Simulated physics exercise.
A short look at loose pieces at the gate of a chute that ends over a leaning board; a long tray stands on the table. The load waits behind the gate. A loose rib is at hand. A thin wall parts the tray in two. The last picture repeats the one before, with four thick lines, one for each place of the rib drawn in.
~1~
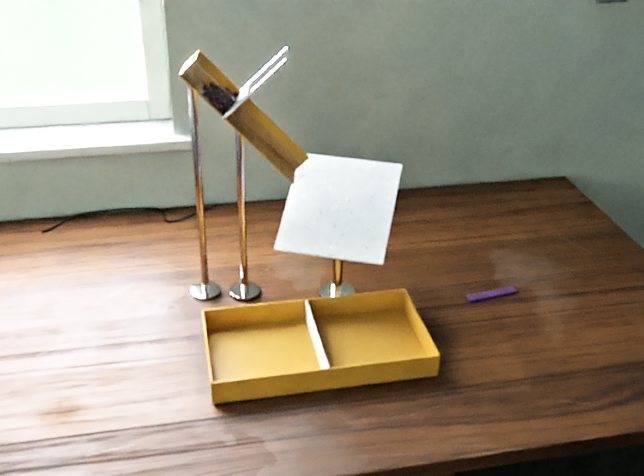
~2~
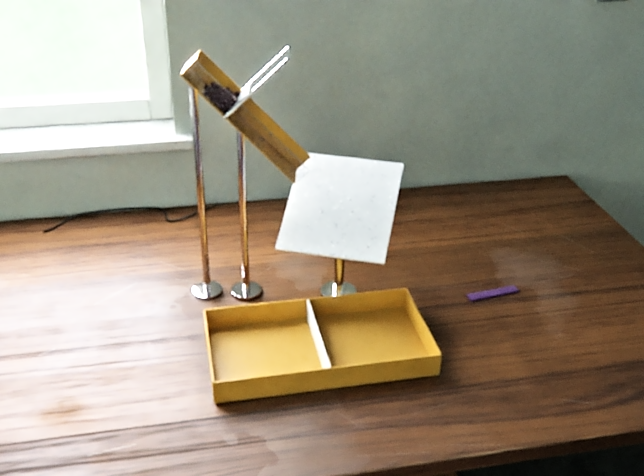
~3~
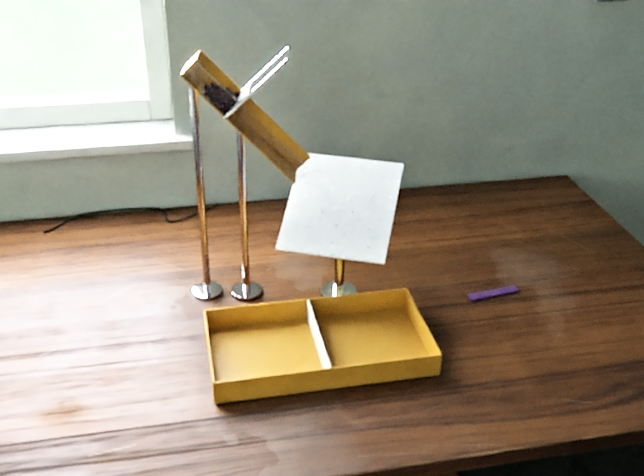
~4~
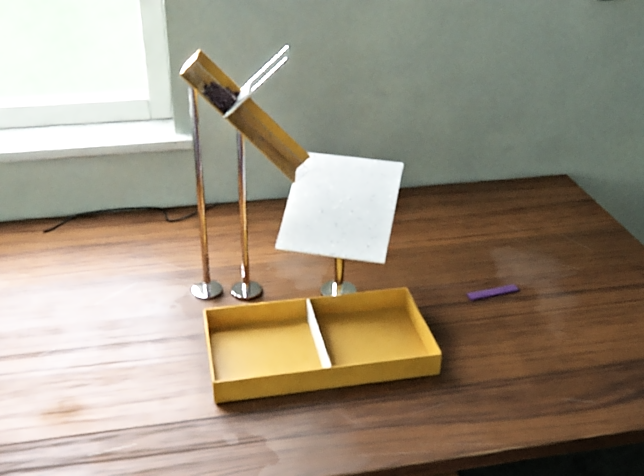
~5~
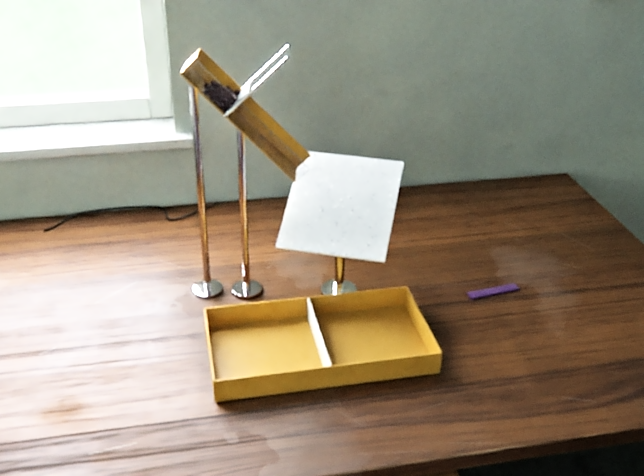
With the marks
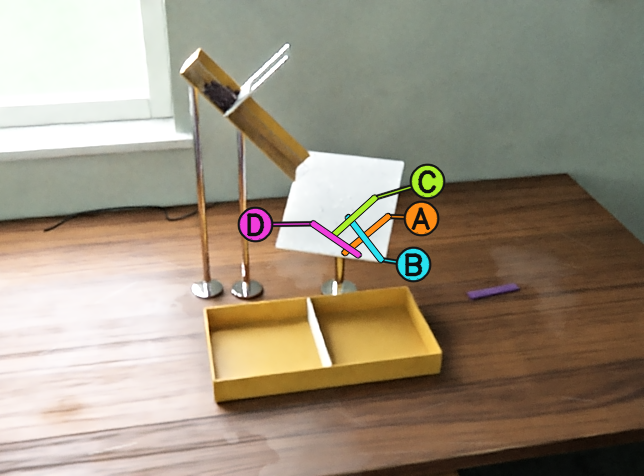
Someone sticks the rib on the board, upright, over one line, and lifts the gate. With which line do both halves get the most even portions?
I would pick line A.
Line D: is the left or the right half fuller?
Right.
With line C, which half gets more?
Left.
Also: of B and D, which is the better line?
The answer is B.
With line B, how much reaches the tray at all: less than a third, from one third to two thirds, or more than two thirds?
Line B gives more than two thirds.
On the marked copy, line A from (388, 216) to (344, 252); line B from (348, 217) to (381, 259); line C from (374, 198) to (333, 234); line D from (313, 223) to (358, 254).
With A, of what is caught, about half in the left half, about half in the right.
With B, of what is caught, about a quarter in the left half, most in the right.
With C, of what is caught, most in the left half, a small part in the right.
With D, of what is caught, a stray few in the left half, nearly all in the right.
